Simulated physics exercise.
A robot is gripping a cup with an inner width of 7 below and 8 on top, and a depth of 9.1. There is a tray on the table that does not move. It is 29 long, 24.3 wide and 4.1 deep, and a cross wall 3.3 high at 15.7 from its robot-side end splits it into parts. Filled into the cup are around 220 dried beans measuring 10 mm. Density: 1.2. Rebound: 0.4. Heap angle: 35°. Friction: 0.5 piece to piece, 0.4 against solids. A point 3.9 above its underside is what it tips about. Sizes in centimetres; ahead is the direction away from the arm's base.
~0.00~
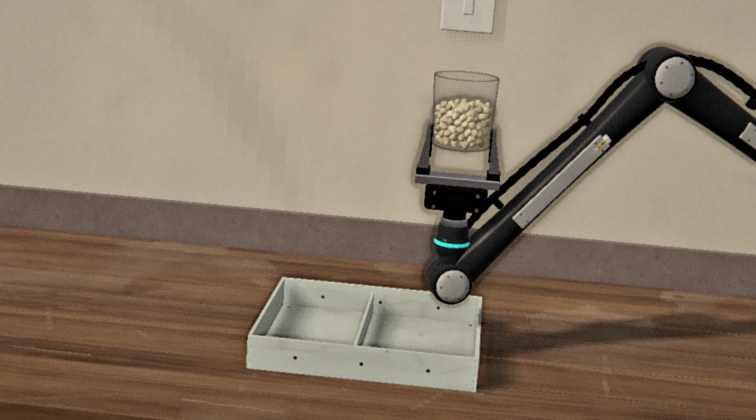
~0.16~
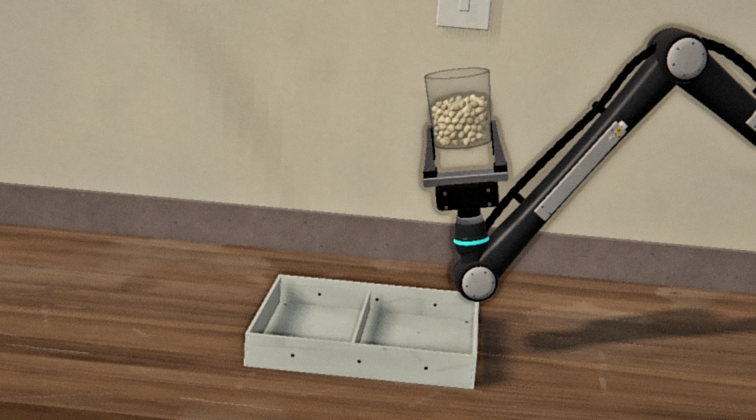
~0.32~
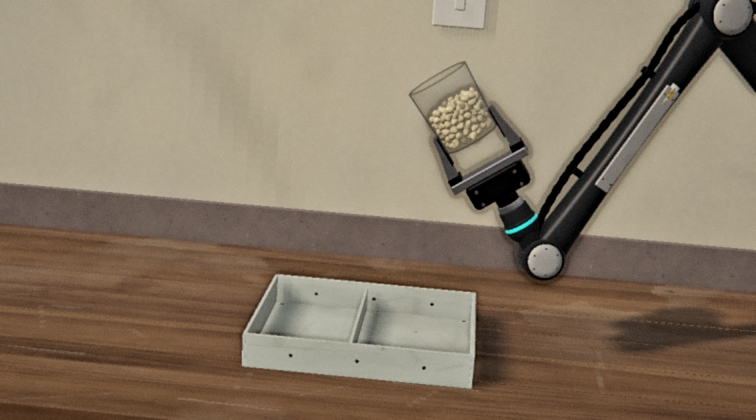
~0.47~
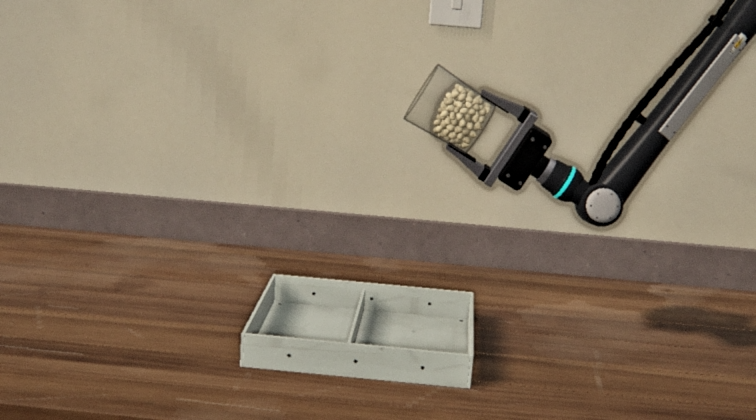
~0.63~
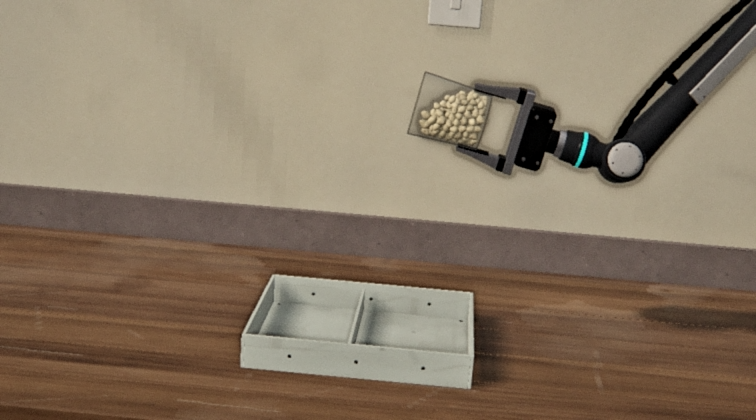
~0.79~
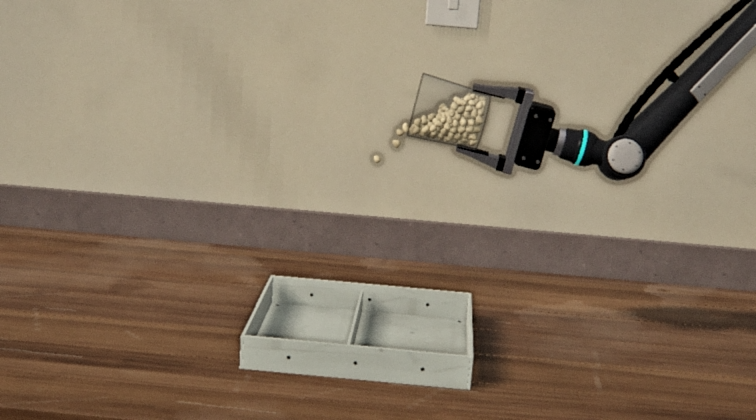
Above a divided tray on a wooden floor, a robot arm held up a clear cup of pale beans, drew back to the right while tilting it leftward, and a few beans tumbled out over the rim.
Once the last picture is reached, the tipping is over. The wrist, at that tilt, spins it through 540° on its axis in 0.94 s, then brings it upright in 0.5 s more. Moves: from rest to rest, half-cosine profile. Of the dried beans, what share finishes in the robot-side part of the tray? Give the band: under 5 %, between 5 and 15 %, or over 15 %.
The share is between 5 and 15 %.
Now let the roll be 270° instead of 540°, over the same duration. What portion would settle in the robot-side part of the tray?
I'd expect some 10 per cent.
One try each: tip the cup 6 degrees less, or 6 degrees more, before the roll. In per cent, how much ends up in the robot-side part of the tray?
Roughly 5 % on the first try and 15 % on the second.
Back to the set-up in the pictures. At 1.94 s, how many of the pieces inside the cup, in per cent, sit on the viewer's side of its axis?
65 in a hundred, more or less.
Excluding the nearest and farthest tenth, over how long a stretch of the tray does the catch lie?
About 22 centimetres.
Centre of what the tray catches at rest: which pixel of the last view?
Middle: Close to (341, 334).
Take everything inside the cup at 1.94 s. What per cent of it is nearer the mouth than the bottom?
Mouth-half share: Approx. 30 in a hundred.
By 1.37 s, tipped 80°, highest piece 36 above the table; 198 in the cup, 6 in the robot-side part, 3 in the far-side part, 17 in flight or on a rim.
By 1.94 s, tipped 49°, highest piece 35 above the table; 181 in the cup, 24 in the far-side part, 19 in the robot-side part.
By 2.43 s, upright, highest piece 37 above the table; 181 in the cup, 24 in the far-side part, 19 in the robot-side part.
By 3.13 s, upright, highest piece 37 above the table; 181 in the cup, 24 in the far-side part, 19 in the robot-side part.
Final count, 181 in the cup, 24 in the far-side part, 19 in the robot-side part. That is 8 % in the robot-side part of the tray.
